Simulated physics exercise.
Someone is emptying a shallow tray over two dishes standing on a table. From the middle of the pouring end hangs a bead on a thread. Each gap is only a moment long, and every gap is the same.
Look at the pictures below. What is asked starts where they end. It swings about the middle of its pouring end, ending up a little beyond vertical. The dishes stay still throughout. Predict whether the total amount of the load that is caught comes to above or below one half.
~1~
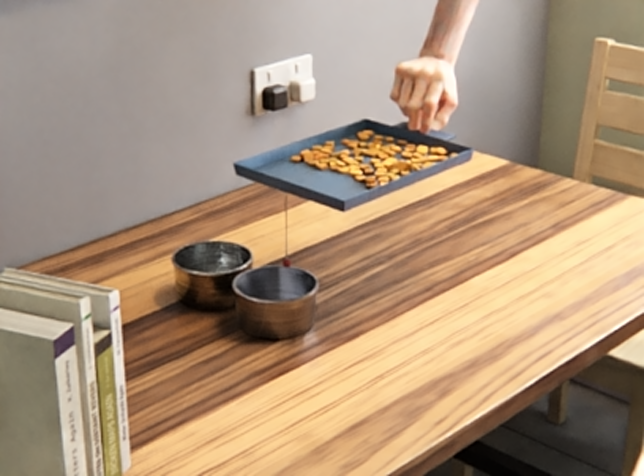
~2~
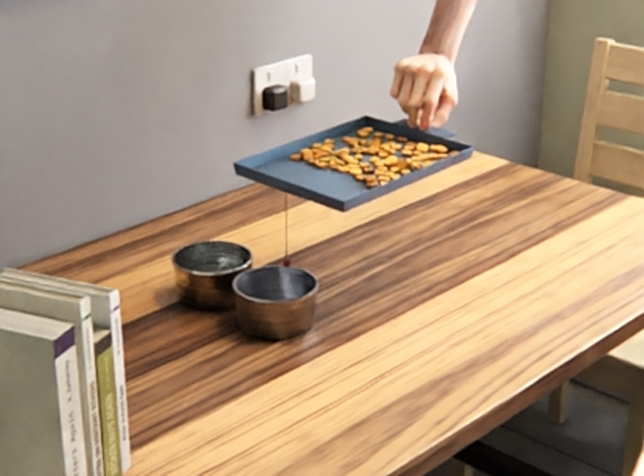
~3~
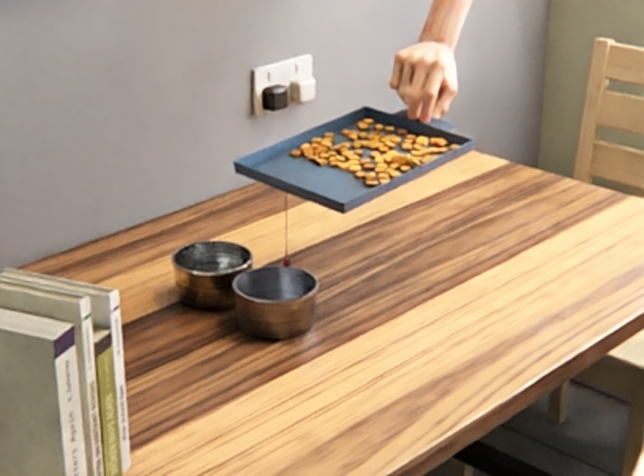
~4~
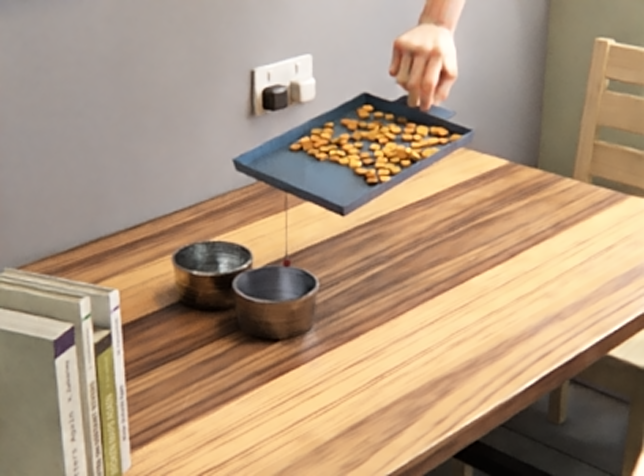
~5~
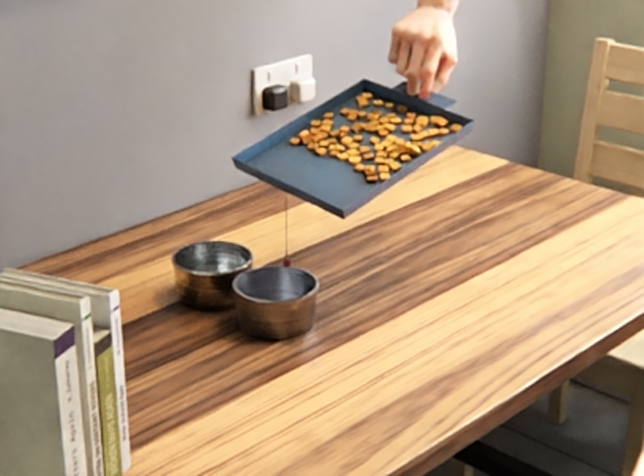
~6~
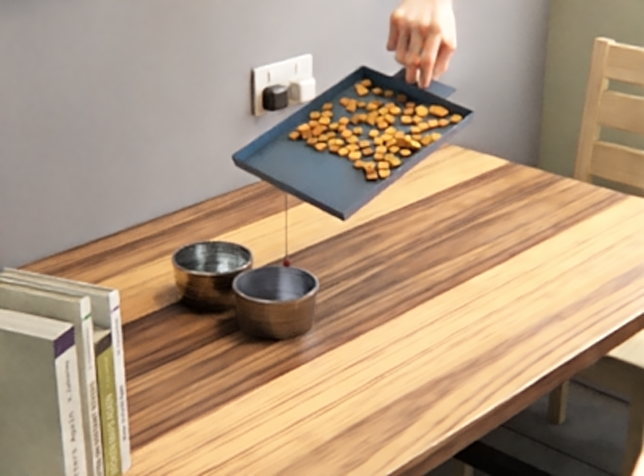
The total caught comes to below one half.
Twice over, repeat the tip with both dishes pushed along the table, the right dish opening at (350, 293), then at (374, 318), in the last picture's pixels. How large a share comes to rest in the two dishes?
About 80 and 70 per cent respectively.
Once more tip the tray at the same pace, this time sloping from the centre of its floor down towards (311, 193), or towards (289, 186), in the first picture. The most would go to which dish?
The first place favours the right of the two, the second the right of the two.
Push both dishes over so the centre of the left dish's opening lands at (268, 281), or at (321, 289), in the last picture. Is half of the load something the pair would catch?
In order, they'd catch a major share, and next a major share.
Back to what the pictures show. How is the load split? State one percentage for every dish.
The left dish keeps near 0 in a hundred, the right dish near 30 in a hundred.
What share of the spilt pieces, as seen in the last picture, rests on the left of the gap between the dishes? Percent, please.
Estimate: About 0 per cent.
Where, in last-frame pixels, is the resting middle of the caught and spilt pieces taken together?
Near pixel (320, 335).
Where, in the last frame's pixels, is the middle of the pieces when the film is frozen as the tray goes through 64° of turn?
In the last view, the load is centred close to (334, 187).
Soon after the last picture, tray tipped steeply; nearly all on the tray; a small part in the air.
A little later, tray tipped past a quarter turn; about half on the tray; a small part in the right dish; a small part outside both; about a quarter in the air.
Later still, tray tipped past a quarter turn; about a quarter in the right dish; about two thirds outside both.
At rest, tray tipped past a quarter turn; about a quarter in the right dish; none in the left dish; about two thirds outside both.
